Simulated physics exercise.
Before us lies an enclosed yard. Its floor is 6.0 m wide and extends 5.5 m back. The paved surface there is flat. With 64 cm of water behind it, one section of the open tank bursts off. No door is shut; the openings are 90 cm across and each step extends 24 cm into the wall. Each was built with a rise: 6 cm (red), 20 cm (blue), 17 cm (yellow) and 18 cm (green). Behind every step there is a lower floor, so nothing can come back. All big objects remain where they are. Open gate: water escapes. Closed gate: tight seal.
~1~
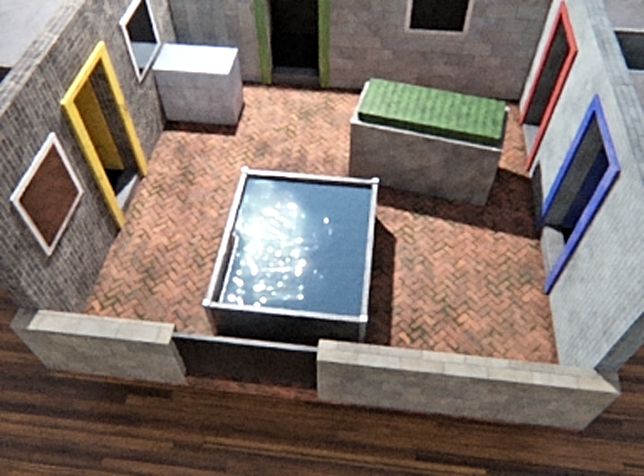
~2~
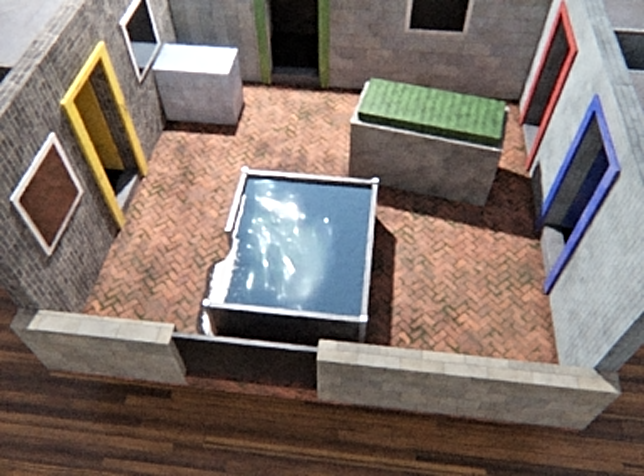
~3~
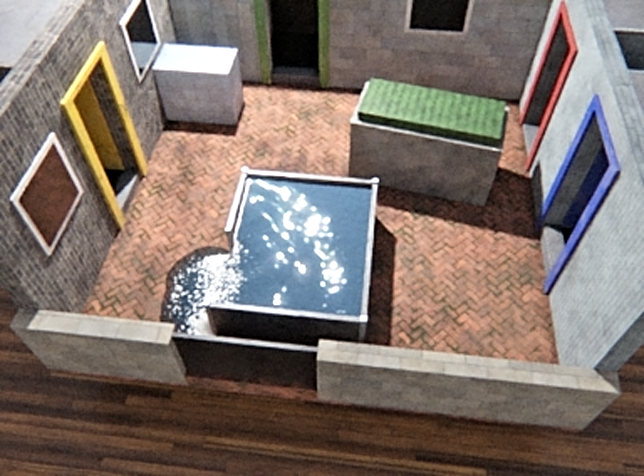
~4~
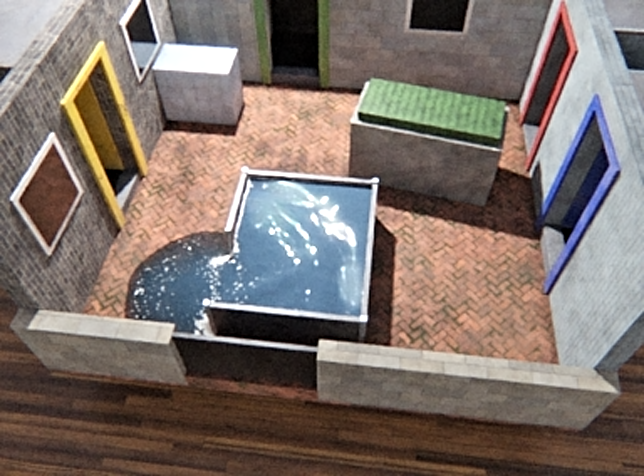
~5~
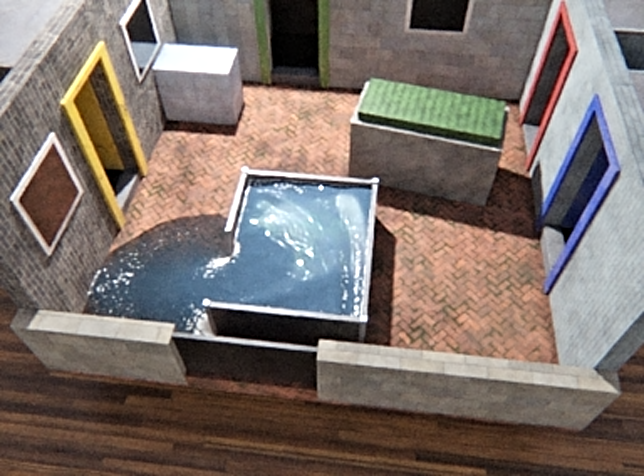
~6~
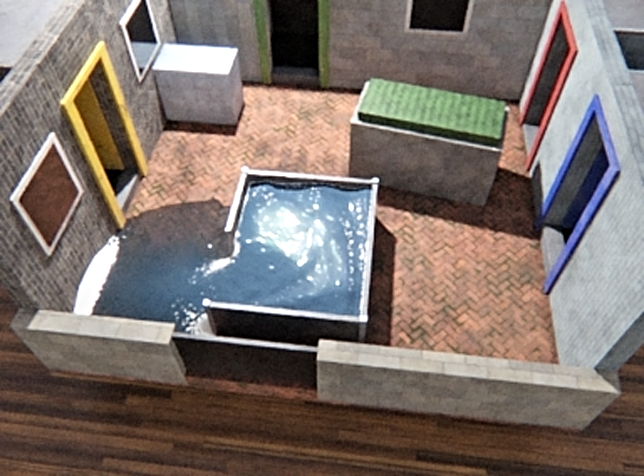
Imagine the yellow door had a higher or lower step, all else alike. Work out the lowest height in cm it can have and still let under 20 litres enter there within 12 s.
The lowest such height is roughly 11.5 cm.
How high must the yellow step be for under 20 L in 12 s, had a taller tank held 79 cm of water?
Around 15 cm high.
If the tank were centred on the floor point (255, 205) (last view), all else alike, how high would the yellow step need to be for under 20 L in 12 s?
Then about 37 centimetres at the least.
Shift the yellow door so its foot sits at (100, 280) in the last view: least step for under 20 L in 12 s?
It needs roughly 34 cm.
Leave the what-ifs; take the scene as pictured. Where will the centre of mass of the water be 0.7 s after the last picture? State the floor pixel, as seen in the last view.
My guess is close to (241, 278).
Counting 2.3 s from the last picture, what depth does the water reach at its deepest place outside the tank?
Roughly 32 cm.
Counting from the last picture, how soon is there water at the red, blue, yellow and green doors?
Red 4.5 s, blue 4.5 s, yellow 0.2 s, green 2.6 s.
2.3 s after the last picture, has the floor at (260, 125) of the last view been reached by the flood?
At that moment it's submerged.
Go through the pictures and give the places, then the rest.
In the first picture, the open tank at (298, 242) is whole and still, 64 cm deep; the yellow door at (113, 149) is dry.
In the second picture, the gap is at (226, 288), the front 0.2 m out at (203, 319); the back of the open tank holds 64 cm.
In the third picture, the gap is at (227, 289), the front 0.8 m out at (171, 287); the back of the open tank holds 64 cm.
In the fourth picture, water pours out at (227, 289) and has run 1.3 m, to (134, 291); about 7 cm deep outside, 64 cm at the back.
In the fifth picture, the gap is at (227, 289), the front 1.8 m out at (88, 303); the back of the open tank holds 58 cm.
In the sixth picture, water pours out at (227, 289) and has run 1.9 m, to (121, 228); about 7 cm deep outside, 53 cm at the back; the yellow door at (113, 149), 2.4 m from the gap, is still 0.5 m from the nearest water.
Then, 0.7 s after the last picture water covers 15 % of the floor, deepest (53 cm) near (70, 344); 13 cm at the yellow door, 0 litres in over its 17 cm step.
Then, 2.3 s after the last picture water covers 40 % of the floor, deepest (32 cm) near (163, 132); 16 cm at the yellow door, 1 litre in over its 17 cm step.
Then, 11.3 s after the last picture water covers 100 % of the floor, deepest (14 cm) near (545, 397); 7 cm at the yellow door, 2 litres in over its 17 cm step.
At the yellow door as built, the water peaked near 17 cm, 1.7 s after the last picture.
Run again over the same 12 s with other heights there, 37 litres in over 9.5 cm, 14 litres over 12.5 cm. The limit of 20 litres is kept from about 11.5 cm up.
